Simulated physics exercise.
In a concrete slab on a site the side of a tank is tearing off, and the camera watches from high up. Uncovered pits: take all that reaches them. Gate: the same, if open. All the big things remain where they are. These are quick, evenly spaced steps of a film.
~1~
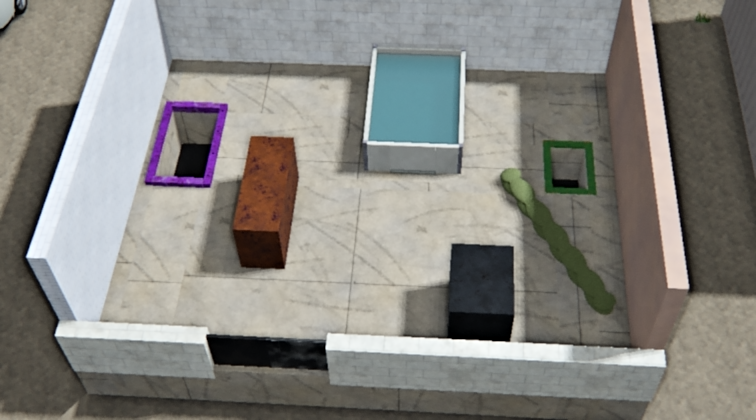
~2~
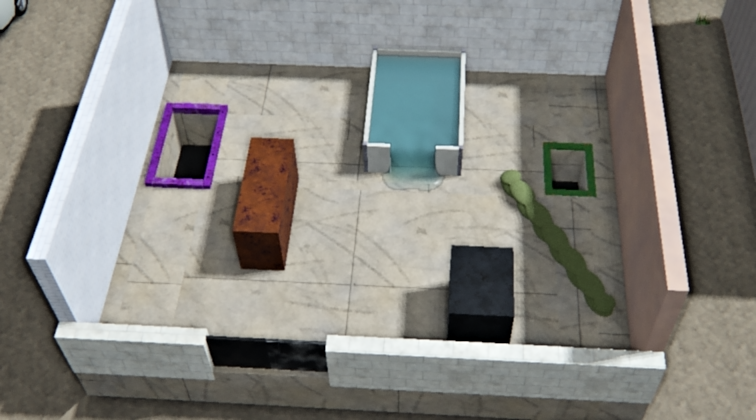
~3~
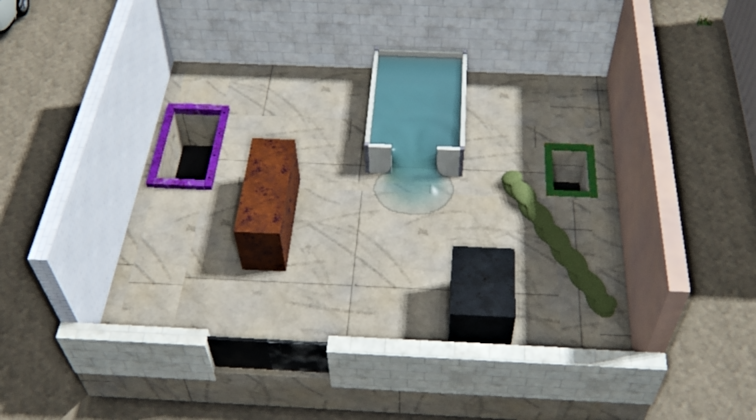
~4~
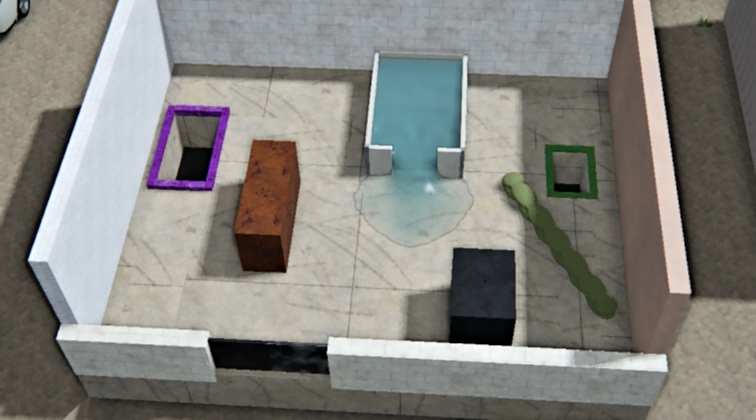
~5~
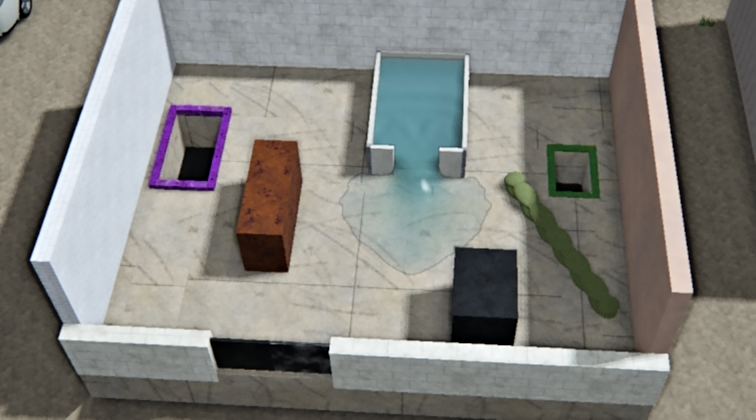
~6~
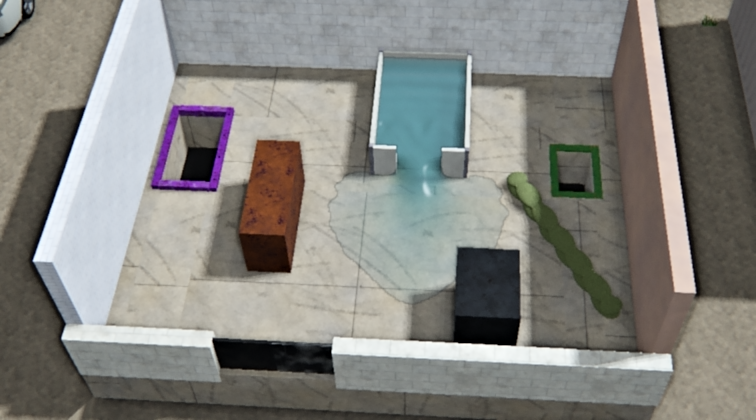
Water bursts through the near side of a pale-walled tank standing at the back of a walled concrete slab, seen from high above. Around it are a purple-rimmed pit at left, a rusty brown block, a black block in front, a lumpy green strip and a green-rimmed pit at right. The clear sheet spreads forward and sideways, reaching the black block, as the tank's level lowers slightly.
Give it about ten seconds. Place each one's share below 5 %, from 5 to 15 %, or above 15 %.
Outcome: Gate: Smaller than five per cent; green pit: Smaller than five per cent; purple pit: Smaller than five per cent.
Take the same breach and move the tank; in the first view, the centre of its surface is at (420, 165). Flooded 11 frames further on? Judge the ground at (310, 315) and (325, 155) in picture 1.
Swamped, untouched.
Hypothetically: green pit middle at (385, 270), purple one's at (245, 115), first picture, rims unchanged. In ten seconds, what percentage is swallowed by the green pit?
Green: About 25 %.
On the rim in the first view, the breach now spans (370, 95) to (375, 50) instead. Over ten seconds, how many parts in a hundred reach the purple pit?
The purple pit gets 20 per cent.
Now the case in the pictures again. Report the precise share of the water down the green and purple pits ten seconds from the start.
About 2 and 0 per cent.
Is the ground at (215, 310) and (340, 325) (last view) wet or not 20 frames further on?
Soaked, soaked.
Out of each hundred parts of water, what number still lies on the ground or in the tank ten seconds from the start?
I reckon around 98 in a hundred.
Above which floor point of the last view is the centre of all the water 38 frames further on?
Around pixel (388, 239).
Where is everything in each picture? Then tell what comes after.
The first picture shows still water in the tank at (416, 98).
In the second picture, the front is at (438, 180), out from the gap at (413, 162).
In the third picture, water pours out at (414, 165) and has run to (422, 210).
In the fourth picture, the front is at (421, 240), out from the gap at (415, 166).
In the fifth picture, the front is at (421, 267), out from the gap at (417, 166).
In the sixth picture, the front is at (405, 297), out from the gap at (419, 165).
A moment on, water covers 25 % of the floor; the gate 0 %, the green pit 0 %, the purple pit 0 %.
Next, water covers 30 % of the floor; the gate 0 %, the green pit 0 %, the purple pit 0 %.
Then, water covers 40 % of the floor; the gate 0 %, the green pit 0 %, the purple pit 0 %.
Later, water covers 60 % of the floor; the gate 0 %, the green pit 0 %, the purple pit 0 %.
In the end, water covers 75 % of the floor; the gate 0 %, the green pit 2 %, the purple pit 0 %.
